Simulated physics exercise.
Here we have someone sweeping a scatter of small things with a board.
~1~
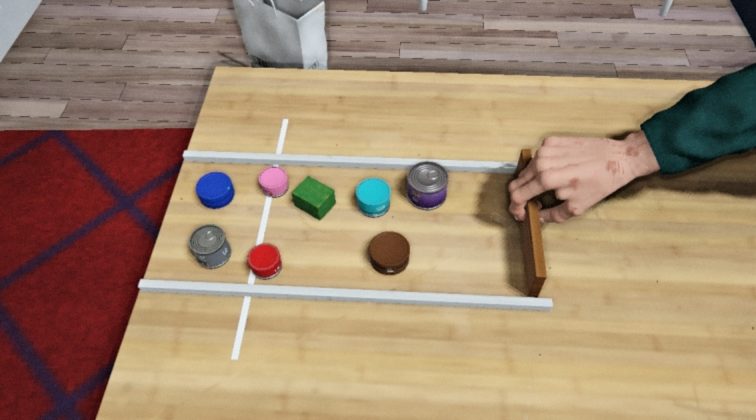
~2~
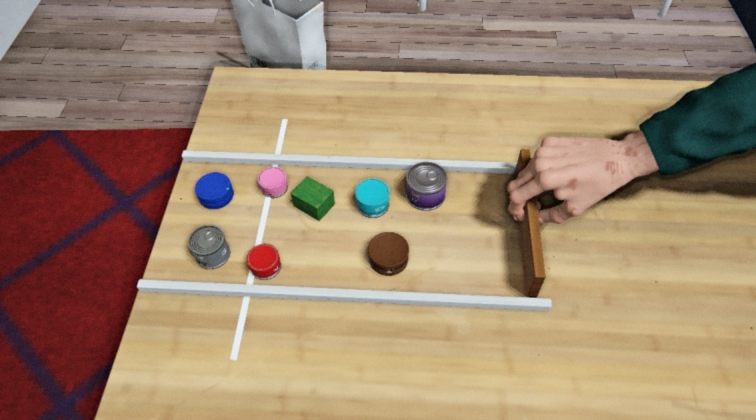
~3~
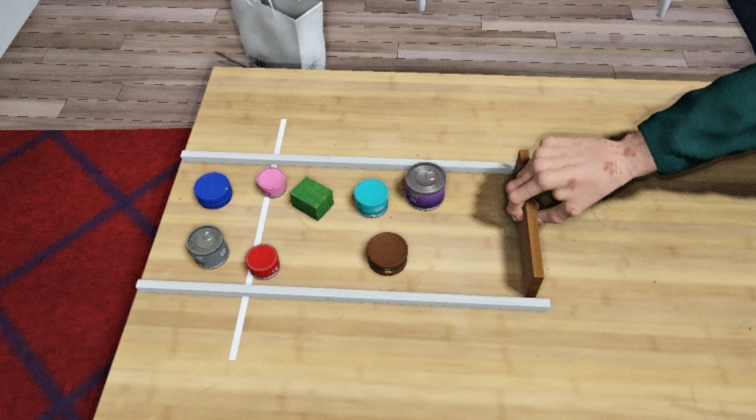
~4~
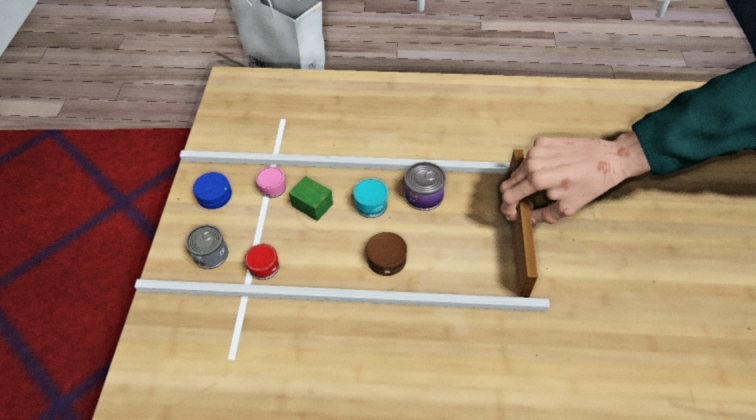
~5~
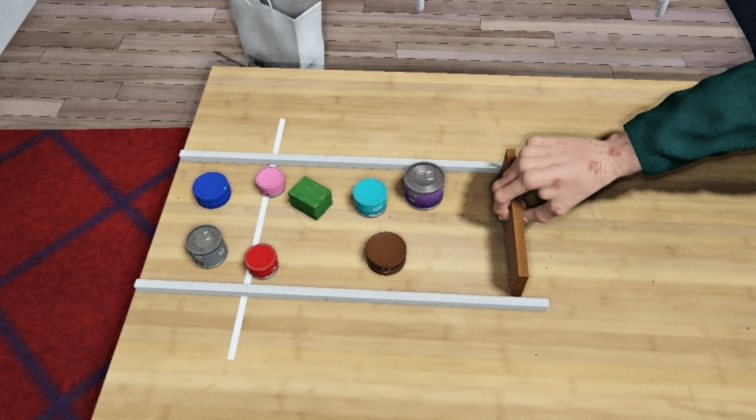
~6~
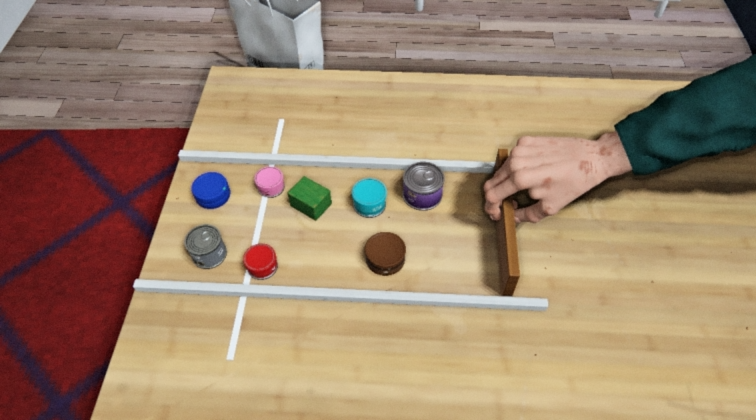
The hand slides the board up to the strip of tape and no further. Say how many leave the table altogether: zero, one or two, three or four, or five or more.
The number that fall off is zero.
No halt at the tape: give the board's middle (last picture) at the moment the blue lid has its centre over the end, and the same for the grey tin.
Its middle is around (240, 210) and around (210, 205).
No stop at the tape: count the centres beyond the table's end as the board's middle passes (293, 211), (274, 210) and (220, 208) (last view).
The counts: 0, 0 and 1.
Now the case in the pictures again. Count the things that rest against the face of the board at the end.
It touches 3.
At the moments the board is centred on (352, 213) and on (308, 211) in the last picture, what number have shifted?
4 and 6.
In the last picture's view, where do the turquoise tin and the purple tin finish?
Near (243, 210) and (247, 175).
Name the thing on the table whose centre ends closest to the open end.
It is the blue lid.
Soon after, none off yet; blue lid at rest near (211, 190); grey tin at rest near (206, 247); pink pot at rest near (270, 182).
Then, none off yet; blue lid at rest near (211, 190); grey tin at rest near (206, 247); pink pot moved about its own width near (252, 175).
At rest, the number that fall off is zero.
